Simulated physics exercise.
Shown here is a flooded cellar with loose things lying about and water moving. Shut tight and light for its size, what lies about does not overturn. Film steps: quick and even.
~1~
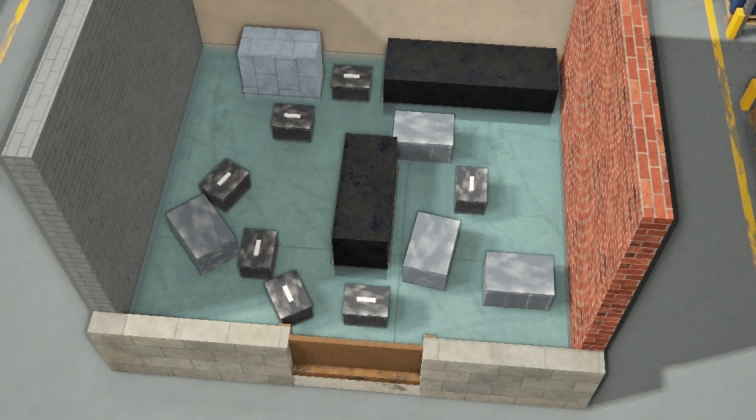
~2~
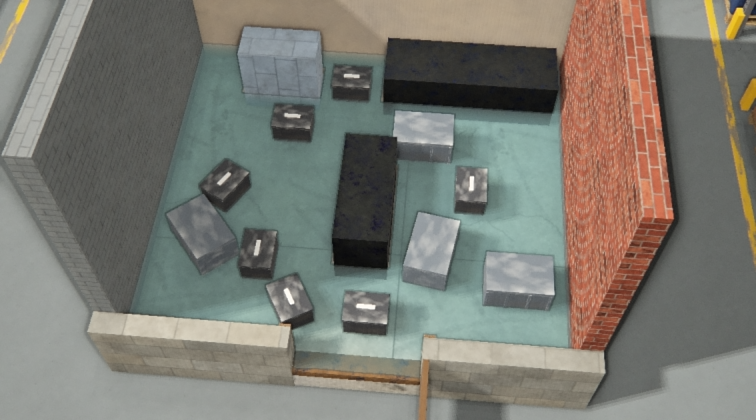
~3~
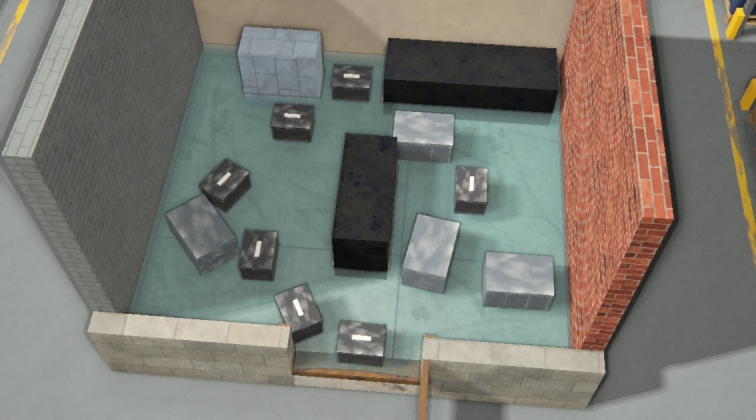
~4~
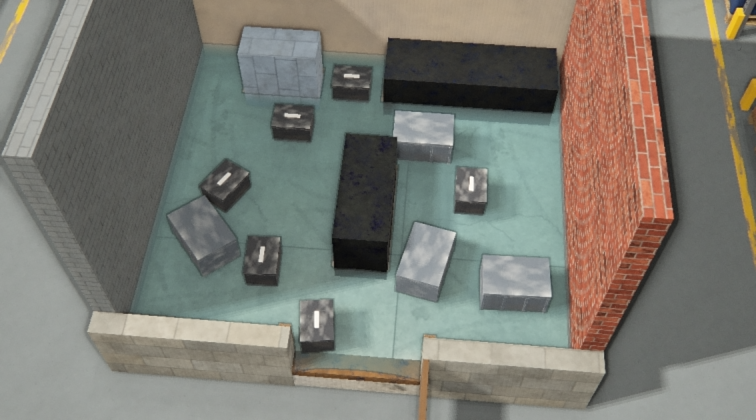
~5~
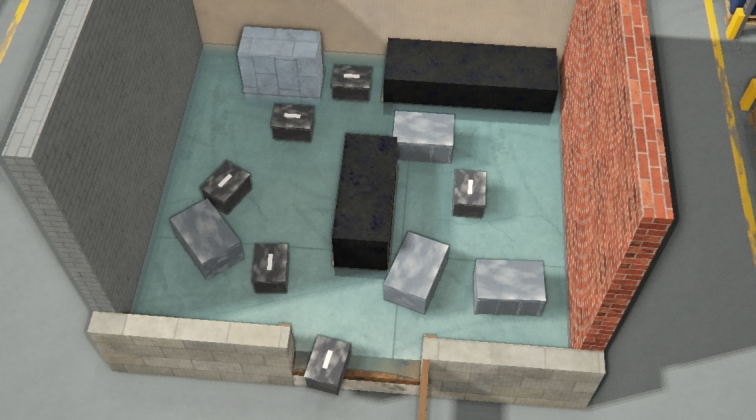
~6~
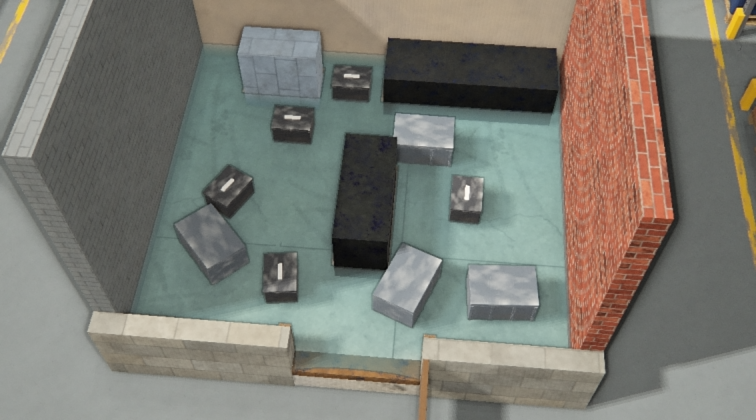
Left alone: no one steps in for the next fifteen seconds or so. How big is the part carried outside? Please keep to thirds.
Keeping to thirds, two thirds or more.
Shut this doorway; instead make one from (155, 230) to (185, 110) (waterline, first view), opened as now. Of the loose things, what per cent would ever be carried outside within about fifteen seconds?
About 80 %.
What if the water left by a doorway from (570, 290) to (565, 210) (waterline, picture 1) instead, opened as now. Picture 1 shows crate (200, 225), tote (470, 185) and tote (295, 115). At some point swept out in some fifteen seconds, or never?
Taken in that order, the answers are not lost, swept away, not lost.
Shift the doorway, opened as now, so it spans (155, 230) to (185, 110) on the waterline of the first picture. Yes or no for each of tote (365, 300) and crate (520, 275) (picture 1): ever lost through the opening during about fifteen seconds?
Going in order, the first is lost through the gap and the second is remaining.
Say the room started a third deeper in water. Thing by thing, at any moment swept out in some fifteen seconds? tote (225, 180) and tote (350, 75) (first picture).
So, for the first: Escapes the room, and for the second: Held back.
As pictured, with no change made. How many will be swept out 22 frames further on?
I count 7 altogether.
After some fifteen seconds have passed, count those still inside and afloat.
I get 3.
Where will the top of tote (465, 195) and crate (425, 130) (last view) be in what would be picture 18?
(443, 271) and (442, 181), roughly.
A moment on, 2 of 11 are out; 9 afloat.
Next, 5 of 11 are out; 6 afloat.
Later, 7 of 11 are out; 4 afloat.
In the end, 8 of 11 are out; 3 afloat.
